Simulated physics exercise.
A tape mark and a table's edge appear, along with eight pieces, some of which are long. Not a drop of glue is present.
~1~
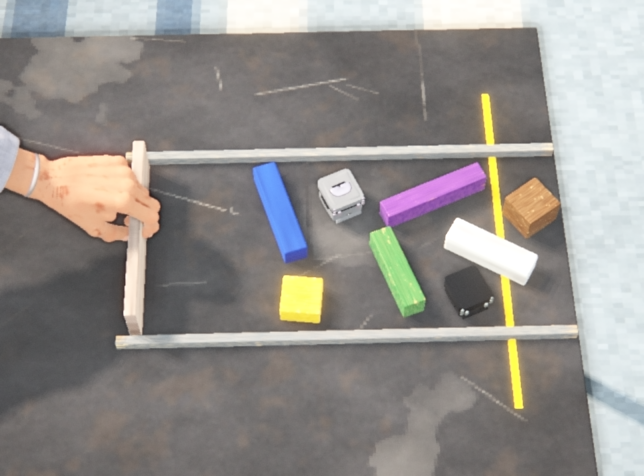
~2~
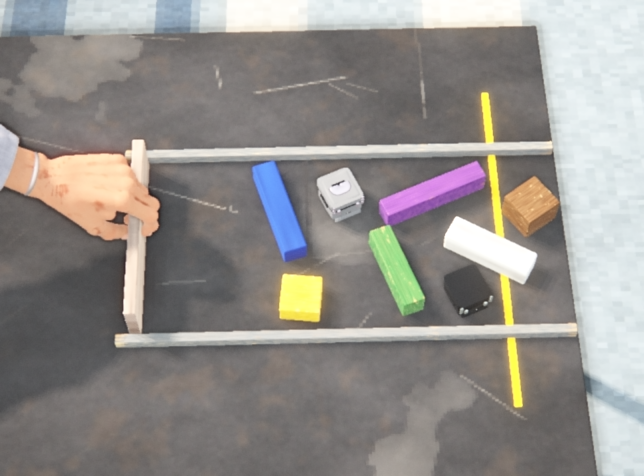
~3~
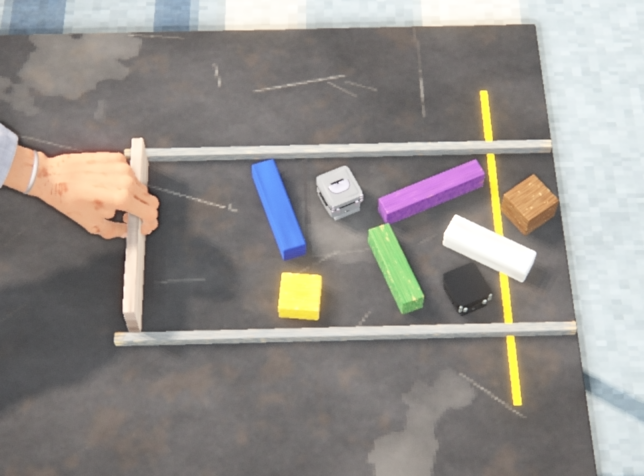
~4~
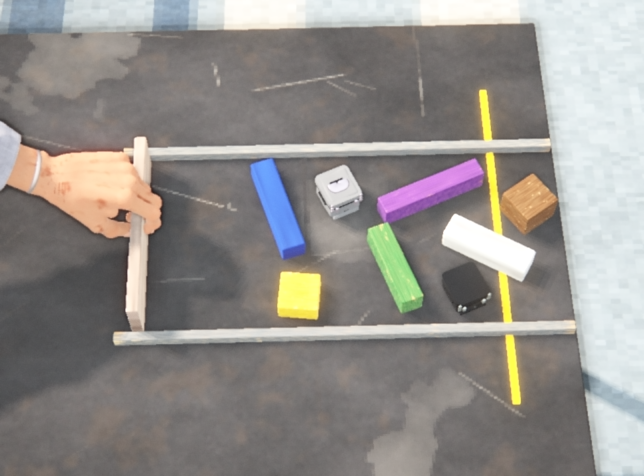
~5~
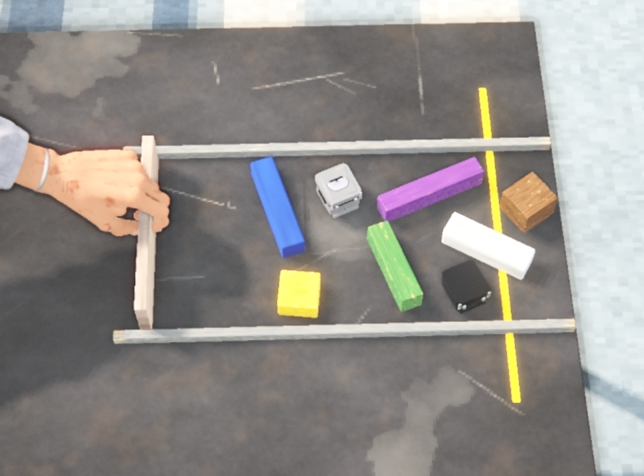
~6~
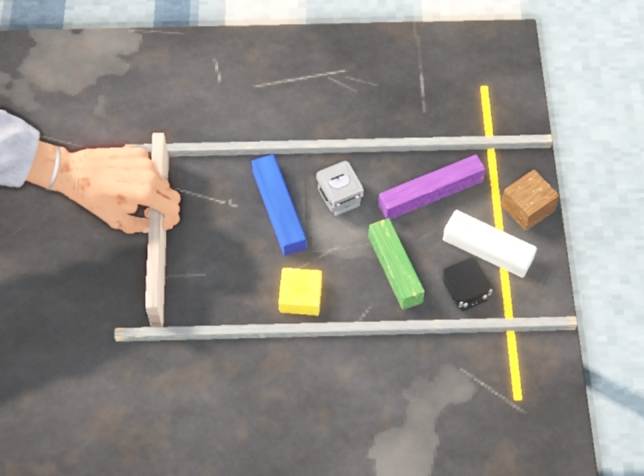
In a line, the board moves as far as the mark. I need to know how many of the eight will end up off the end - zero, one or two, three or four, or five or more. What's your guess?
I'd say three or four.
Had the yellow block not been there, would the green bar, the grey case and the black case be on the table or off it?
The green bar stays on; the grey case remains up; the black case does not fall.
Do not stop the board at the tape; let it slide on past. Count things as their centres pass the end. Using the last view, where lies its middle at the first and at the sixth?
The first one at (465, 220), the next at (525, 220).
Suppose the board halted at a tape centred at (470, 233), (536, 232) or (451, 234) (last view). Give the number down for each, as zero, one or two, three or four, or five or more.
For each place: Either one or two; more than four; none.
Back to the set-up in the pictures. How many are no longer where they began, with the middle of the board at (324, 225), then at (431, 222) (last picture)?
I get 4 at the one place and 8 at the other.
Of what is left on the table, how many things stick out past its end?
I'd put it at 1.
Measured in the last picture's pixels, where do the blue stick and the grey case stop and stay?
Blue stick at about (509, 201), grey case at about (538, 189).
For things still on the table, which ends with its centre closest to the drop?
Result: The green bar.
Early on, none off yet; brown block at rest near (530, 200); white stick at rest near (489, 244); black case at rest near (466, 285).
A while later, none off yet; brown block travelled a little near (550, 208); white stick travelled a little near (539, 238); black case travelled well along near (541, 280).
Finally, the number that fall off is three or four; lost, purple bar, black case, white stick and brown block.
